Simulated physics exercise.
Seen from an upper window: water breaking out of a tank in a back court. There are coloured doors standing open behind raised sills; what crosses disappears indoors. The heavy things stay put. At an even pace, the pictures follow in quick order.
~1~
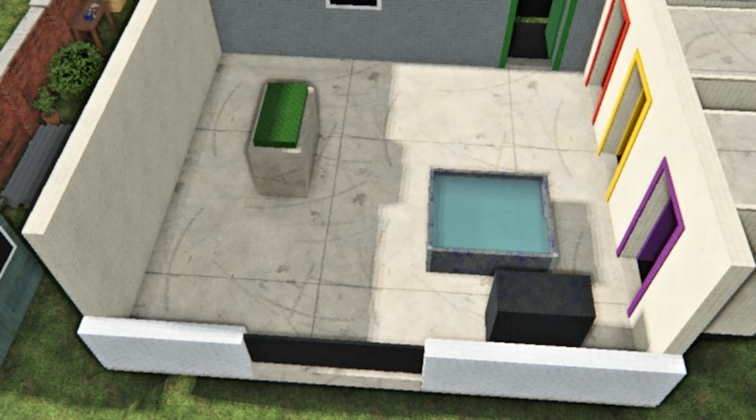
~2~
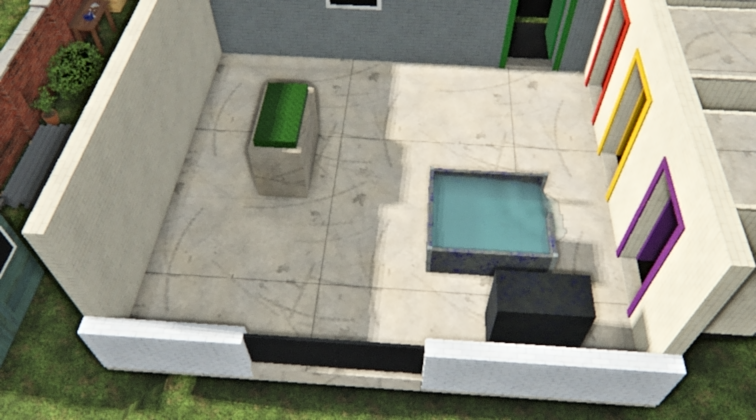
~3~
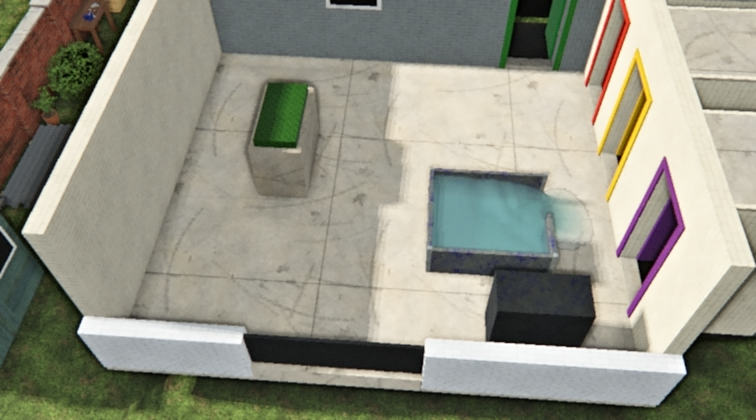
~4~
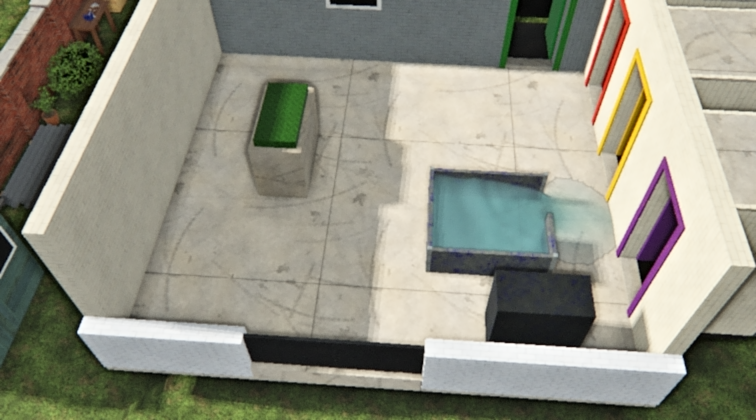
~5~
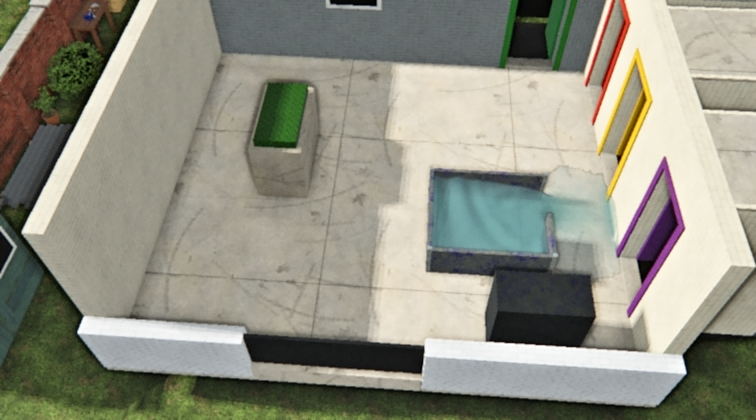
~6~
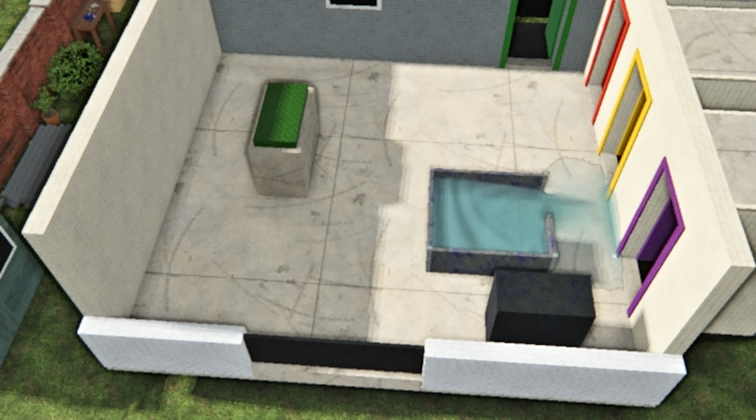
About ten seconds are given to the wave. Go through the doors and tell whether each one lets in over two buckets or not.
Yellow door: Over two buckets; red door: Two buckets or fewer; green door: Over two buckets; purple door: Over two buckets.
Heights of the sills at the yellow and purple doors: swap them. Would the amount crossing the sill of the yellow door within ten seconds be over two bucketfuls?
My take: The yellow door gets past it.
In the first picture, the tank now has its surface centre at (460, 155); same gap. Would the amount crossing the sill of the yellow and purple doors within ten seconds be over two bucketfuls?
Yellow tops the mark, purple falls short.
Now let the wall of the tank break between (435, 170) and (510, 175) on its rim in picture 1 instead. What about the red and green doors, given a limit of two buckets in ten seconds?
Red falls short, green exceeds the limit.
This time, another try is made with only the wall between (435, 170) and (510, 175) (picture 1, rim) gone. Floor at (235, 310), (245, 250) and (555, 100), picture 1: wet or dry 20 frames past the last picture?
Unwetted, unwetted, submerged.
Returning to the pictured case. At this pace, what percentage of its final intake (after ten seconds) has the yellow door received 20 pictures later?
By my reckoning, 85 percent.
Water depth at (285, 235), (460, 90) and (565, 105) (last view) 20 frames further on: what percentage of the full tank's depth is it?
Respectively 0, 0 and 8 per cent.
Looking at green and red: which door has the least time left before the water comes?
The one in red, I reckon.
A moment on, water covers 10 % of the floor; the yellow door under two buckets in, the red door not reached, the green door not reached, the purple door under two buckets in.
Next, water covers 15 % of the floor; the yellow door over two buckets in, the red door wet at the sill, nothing in, the green door wet at the sill, nothing in, the purple door under two buckets in.
Then, water covers 25 % of the floor; the yellow door over two buckets in, the red door wet at the sill, nothing in, the green door over two buckets in, the purple door over two buckets in.
Later, water covers 45 % of the floor; the yellow door over two buckets in, the red door under two buckets in, the green door over two buckets in, the purple door over two buckets in.
In the end, water covers 80 % of the floor; the yellow door over two buckets in, the red door under two buckets in, the green door over two buckets in, the purple door over two buckets in.
